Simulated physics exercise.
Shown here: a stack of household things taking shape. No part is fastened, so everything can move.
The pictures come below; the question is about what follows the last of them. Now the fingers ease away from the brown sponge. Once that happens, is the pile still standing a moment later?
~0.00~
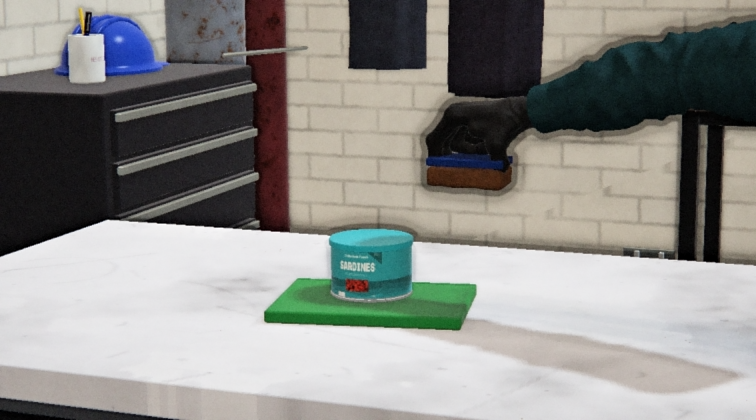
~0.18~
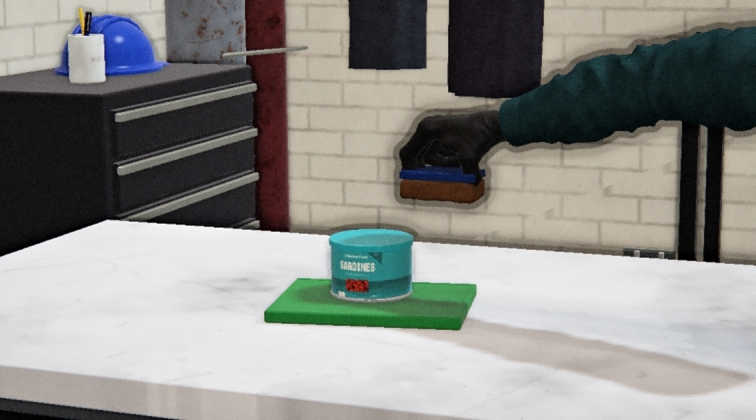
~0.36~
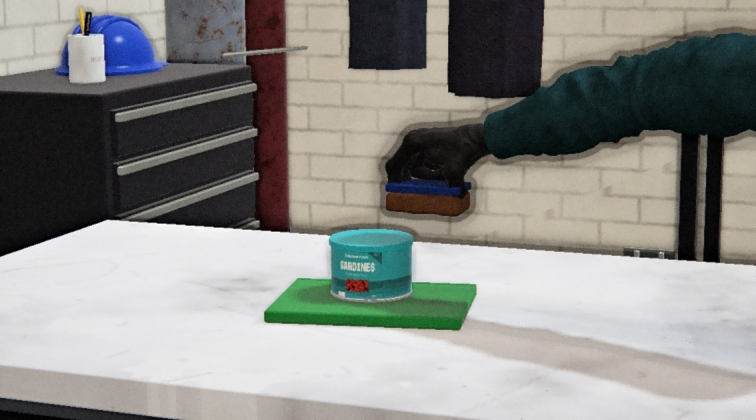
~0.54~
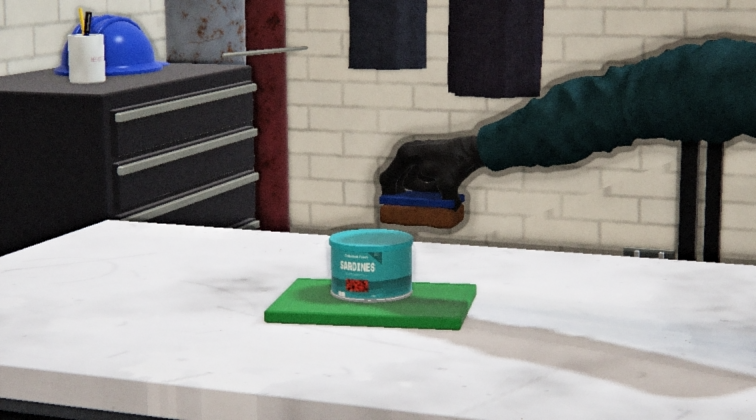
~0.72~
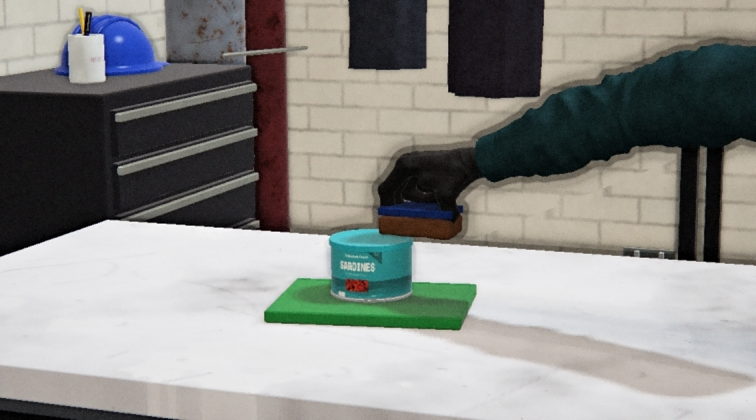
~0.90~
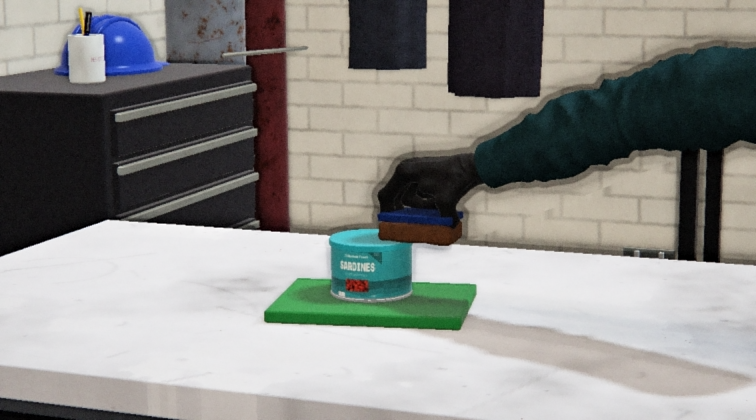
No, it has fallen.
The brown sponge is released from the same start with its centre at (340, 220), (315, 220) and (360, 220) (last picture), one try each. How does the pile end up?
Result per try: First still standing, second toppled, third still standing.
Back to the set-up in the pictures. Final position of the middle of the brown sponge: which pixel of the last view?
Roughly pixel (522, 306) in the last picture.
After 1.40 s, brown sponge now fallen.
After 1.70 s, things are still on the move.
At rest (4.0 s), fallen, brown sponge; the other 2 in place. Seen from the same camera at the end, brown sponge near (522, 306). The pile comes apart.
